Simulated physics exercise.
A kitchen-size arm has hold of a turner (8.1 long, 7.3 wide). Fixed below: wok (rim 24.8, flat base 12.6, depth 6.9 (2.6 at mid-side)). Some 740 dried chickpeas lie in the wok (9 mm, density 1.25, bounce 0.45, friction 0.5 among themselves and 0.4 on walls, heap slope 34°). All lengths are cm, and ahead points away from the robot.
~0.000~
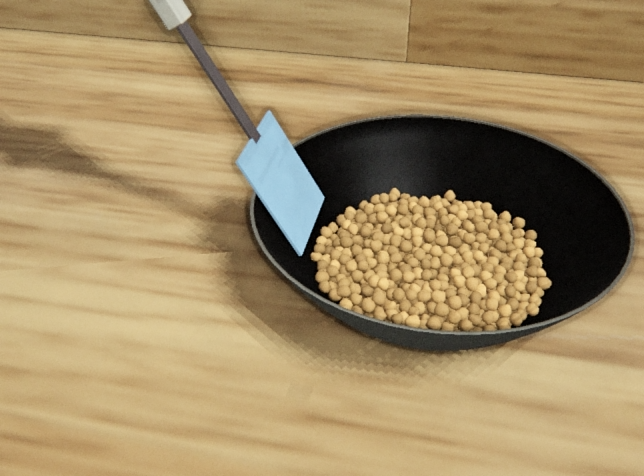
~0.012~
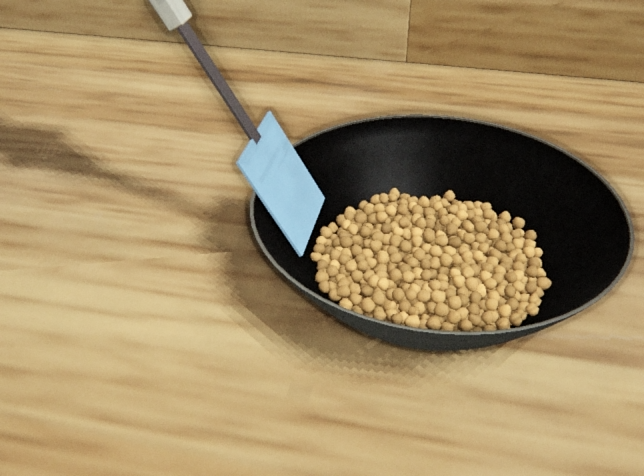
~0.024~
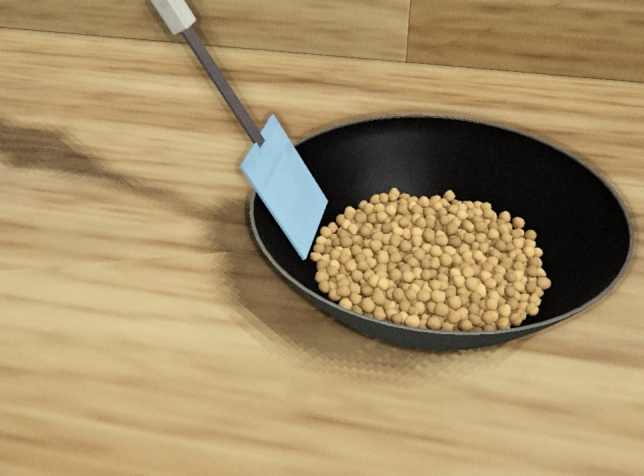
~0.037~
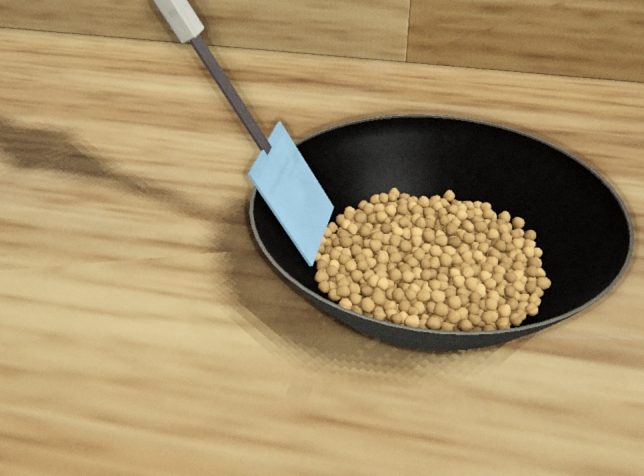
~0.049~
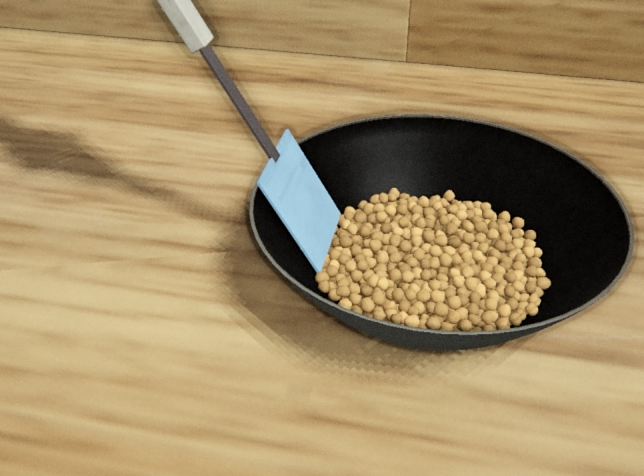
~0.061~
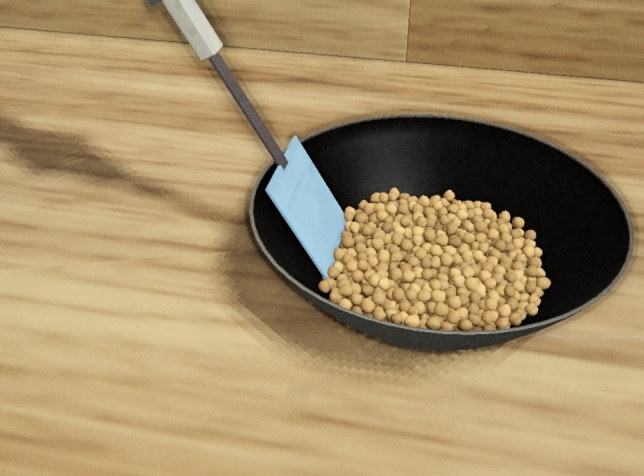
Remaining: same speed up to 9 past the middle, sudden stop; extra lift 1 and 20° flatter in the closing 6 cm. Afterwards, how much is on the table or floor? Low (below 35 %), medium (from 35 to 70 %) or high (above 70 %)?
Answer: Low; below 35 % of the dried chickpeas finish on the table or floor.
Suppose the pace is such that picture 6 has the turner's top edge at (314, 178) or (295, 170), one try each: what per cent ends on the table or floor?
About 40 and 30 per cent.
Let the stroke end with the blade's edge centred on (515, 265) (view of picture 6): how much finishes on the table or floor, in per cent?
Some 0 per cent.
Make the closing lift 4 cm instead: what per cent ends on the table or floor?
Some 20 per cent.
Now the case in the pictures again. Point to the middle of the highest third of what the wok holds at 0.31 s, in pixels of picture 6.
Around (546, 239).
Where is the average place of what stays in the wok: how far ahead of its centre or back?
Roughly 3.5 cm ahead.
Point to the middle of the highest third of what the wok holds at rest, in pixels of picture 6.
Around (559, 255).
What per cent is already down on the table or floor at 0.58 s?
About 10 per cent.
By 0.19 s, sloping 60°, highest piece 4 above the table; 738 in the wok.
By 0.31 s, sloping 53°, highest piece 7 above the table; 738 in the wok.
By 0.58 s, sloping 40°, highest piece 8 above the table; 651 in the wok, 71 on the table or floor, 16 on the blade or in flight.
By 1.63 s, sloping 40°, highest piece 8 above the table; 649 in the wok, 89 on the table or floor.
Final count, 649 in the wok, 89 on the table or floor. That is 12 % on the table or floor.
